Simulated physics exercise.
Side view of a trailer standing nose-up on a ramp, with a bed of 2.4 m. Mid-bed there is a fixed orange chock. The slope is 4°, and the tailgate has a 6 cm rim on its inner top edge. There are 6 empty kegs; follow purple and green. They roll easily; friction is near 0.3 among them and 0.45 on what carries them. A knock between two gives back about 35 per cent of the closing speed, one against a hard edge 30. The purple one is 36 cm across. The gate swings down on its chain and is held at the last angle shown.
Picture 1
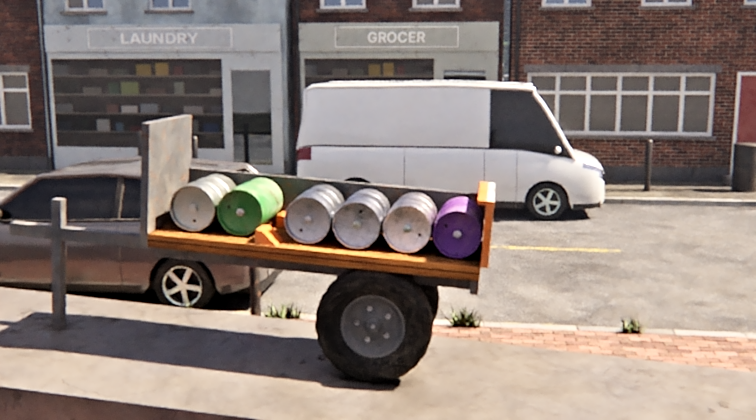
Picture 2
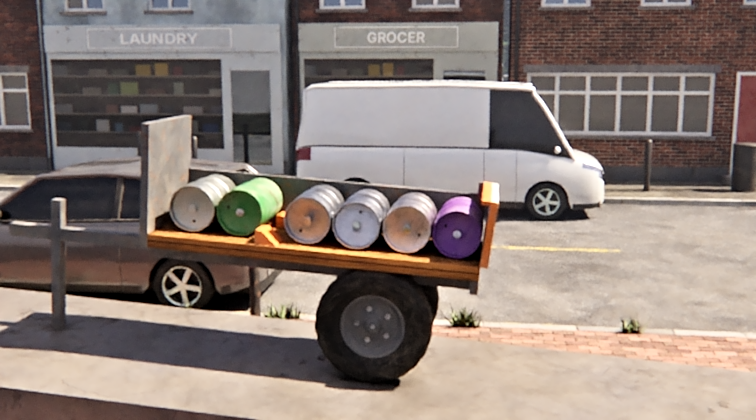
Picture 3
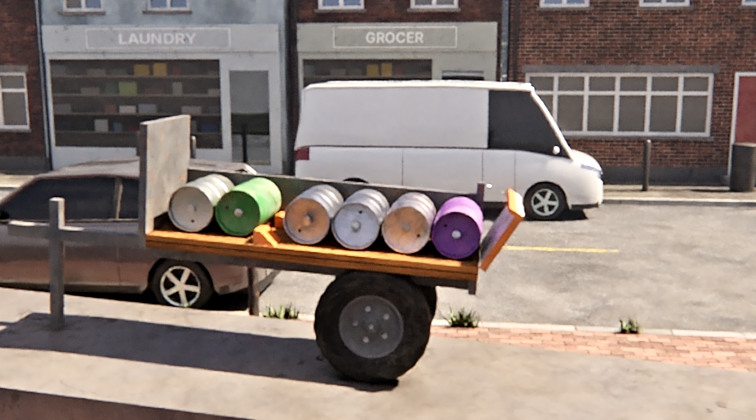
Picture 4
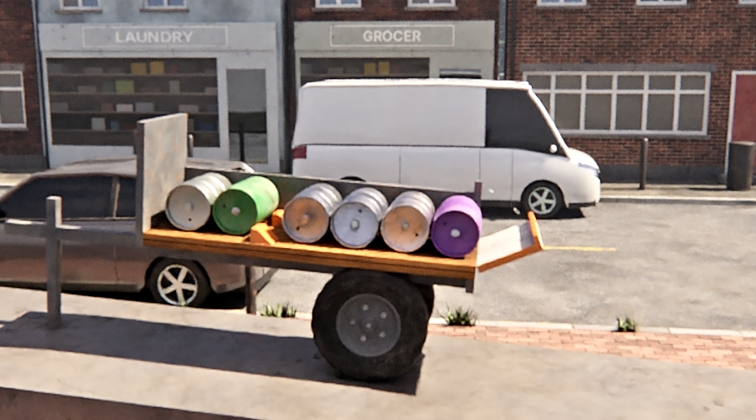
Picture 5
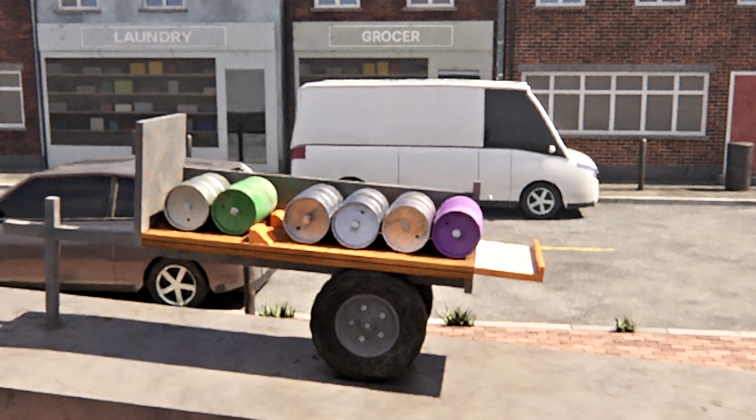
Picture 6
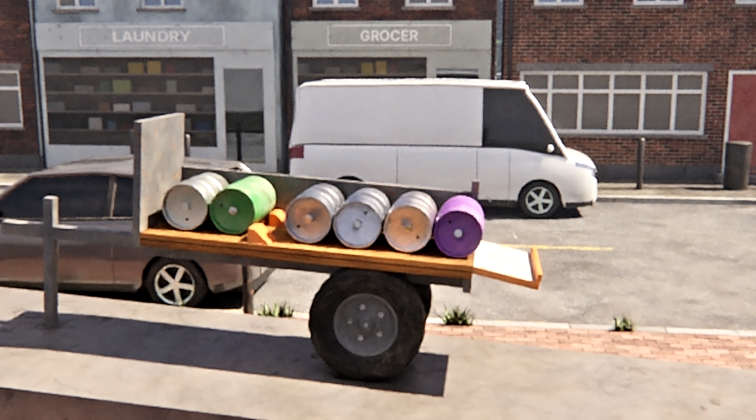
The footage shows six kegs, one green and one purple, lying in a row on a trailer bed beside a street as the tailgate at the right swings outward and down past level, while the kegs barely move.
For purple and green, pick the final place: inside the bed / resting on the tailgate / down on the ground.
The purple one finishes down on the ground; the green one finishes inside the bed.
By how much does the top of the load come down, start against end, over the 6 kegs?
About 0 cm.
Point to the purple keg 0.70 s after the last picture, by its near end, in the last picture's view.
Near (488, 238).
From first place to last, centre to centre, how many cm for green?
Green 0.
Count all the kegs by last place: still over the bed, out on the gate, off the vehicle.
2, 0 and 4.
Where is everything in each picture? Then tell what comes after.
The first frame shows purple (457, 235), green (239, 214); gate 86° above level, tip at (490, 204); 6 of the 6 make up the bottom layer on the bed.
The second frame shows purple (457, 235), green (238, 214); gate 82° above level, tip at (494, 205).
The third frame shows purple (456, 235), green (237, 214); gate 57° above level, tip at (519, 217).
The fourth frame shows purple (455, 234), green (234, 212); gate 22° above level, tip at (539, 247).
The fifth frame shows purple (456, 234), green (233, 213); gate 6° below level, tip at (540, 278).
The sixth frame shows purple (458, 234), green (231, 212); gate 13° below level, tip at (536, 286).
Then, 0.7 s past the sixth picture, purple is on the gate, 10 cm past the hinge, rolling right; green is on the bed, 180 cm short of the hinge; 0 of 6 are out.
Then, 1.6 s past the sixth picture, purple is dropping off the gate; as before, green; 1 of 6 is out.
Finally (5.5 s after the last picture), purple is off the vehicle; green is on the bed, 180 cm short of the hinge; 4 of 6 are out.
